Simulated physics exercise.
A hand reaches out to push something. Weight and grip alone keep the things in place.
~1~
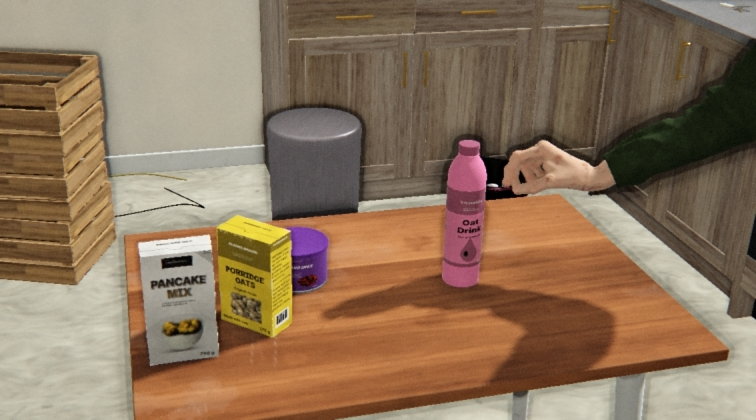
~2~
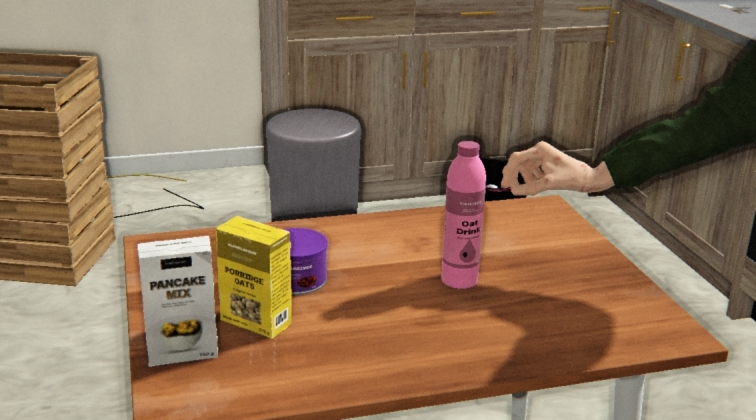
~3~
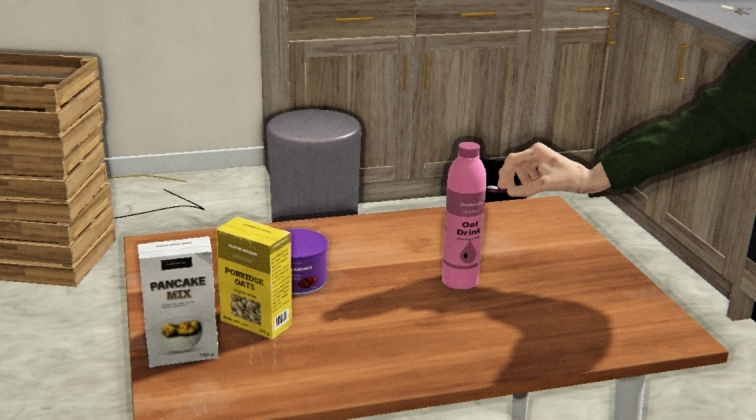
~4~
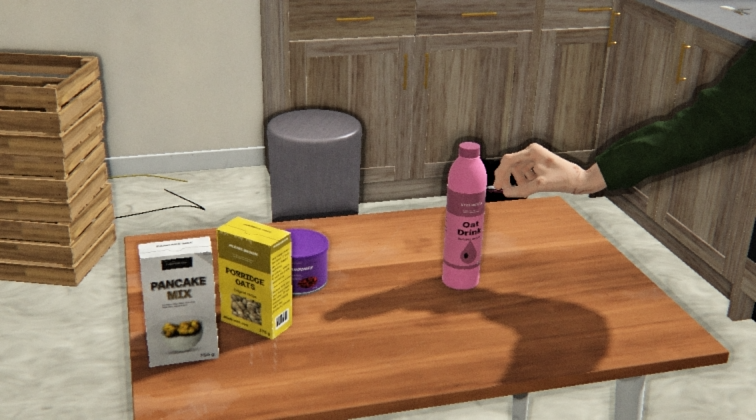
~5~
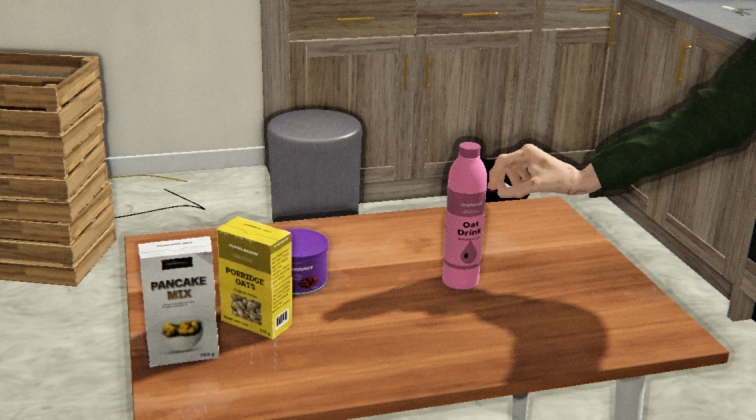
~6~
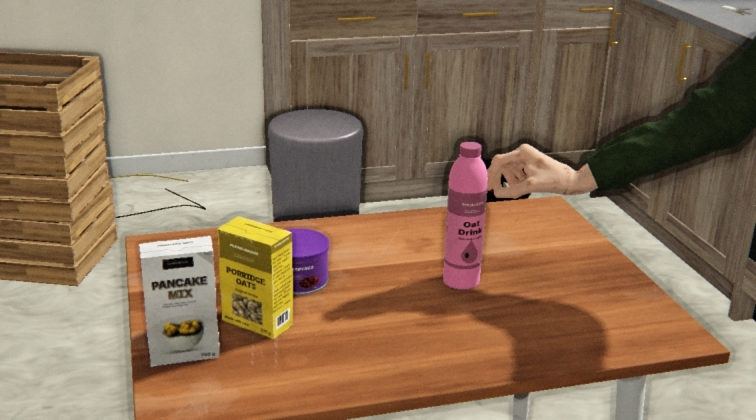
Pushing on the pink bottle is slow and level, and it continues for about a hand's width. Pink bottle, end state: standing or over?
Over.
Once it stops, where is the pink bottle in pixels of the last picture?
Near pixel (393, 303).
Then, 0.50 s past the last view, pink bottle rocked 15° from its first pose near (447, 215).
Then, 0.90 s past the last view, pink bottle rocked 55° from its first pose near (399, 236).
Then, 1.10 s past the last view, pink bottle on its side near (371, 284).
Then, 1.90 s past the last view, pink bottle on its side near (387, 298).
Finally, down or leaning hard on the table, pink bottle. Final places as the last picture's camera would see them, pink bottle near (393, 303).
